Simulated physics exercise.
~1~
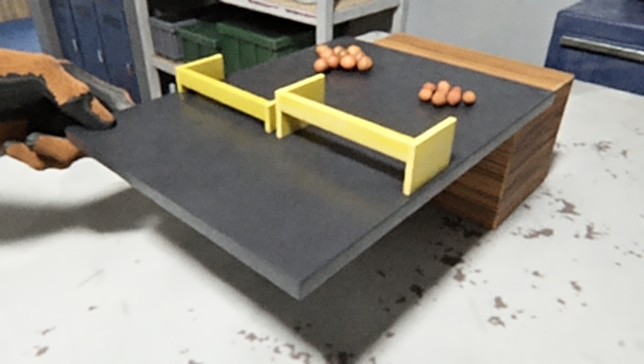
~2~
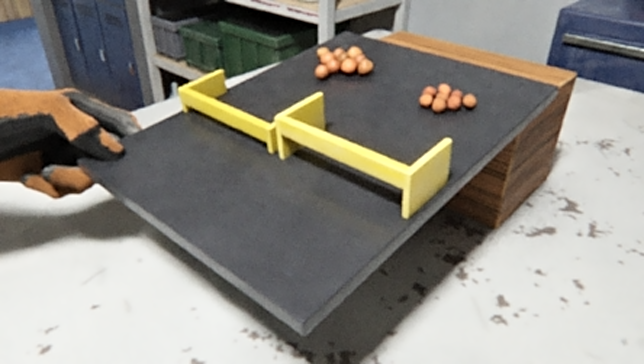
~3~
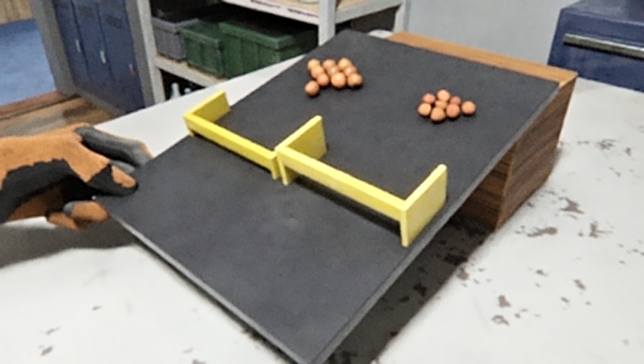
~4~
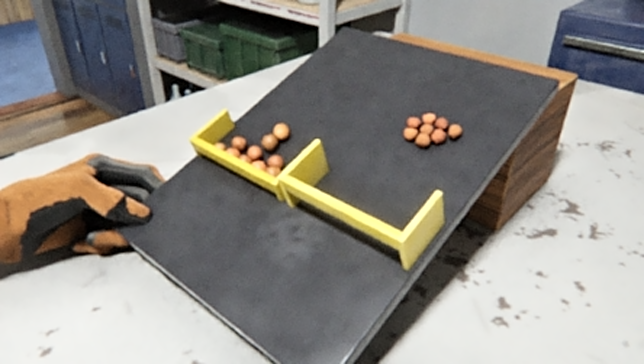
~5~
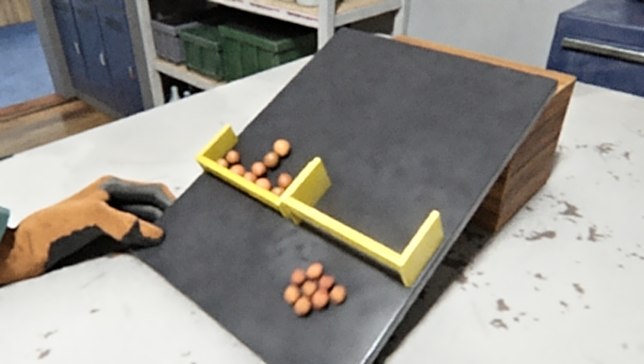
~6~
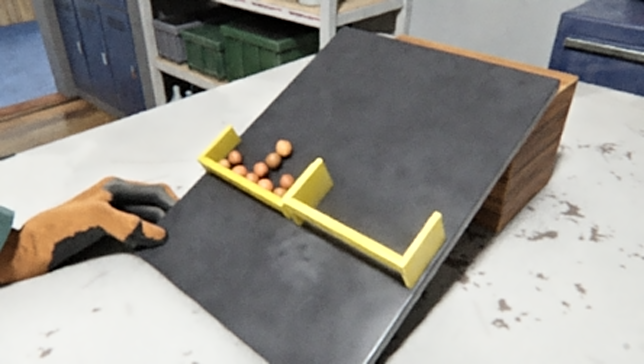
A hand in an orange and black glove holds the left end of a dark board whose far end rests on a wooden block, seen from slightly above on a worn white counter, with shelves and blue cabinets behind. Two clusters of small reddish-brown balls sit high on the board, above two joined yellow gates. The hand lowers its end, steepening the slope. The left cluster rolls down first and gathers behind its gate. The right cluster follows, passes its gate and leaves the board, while the left one stays held.
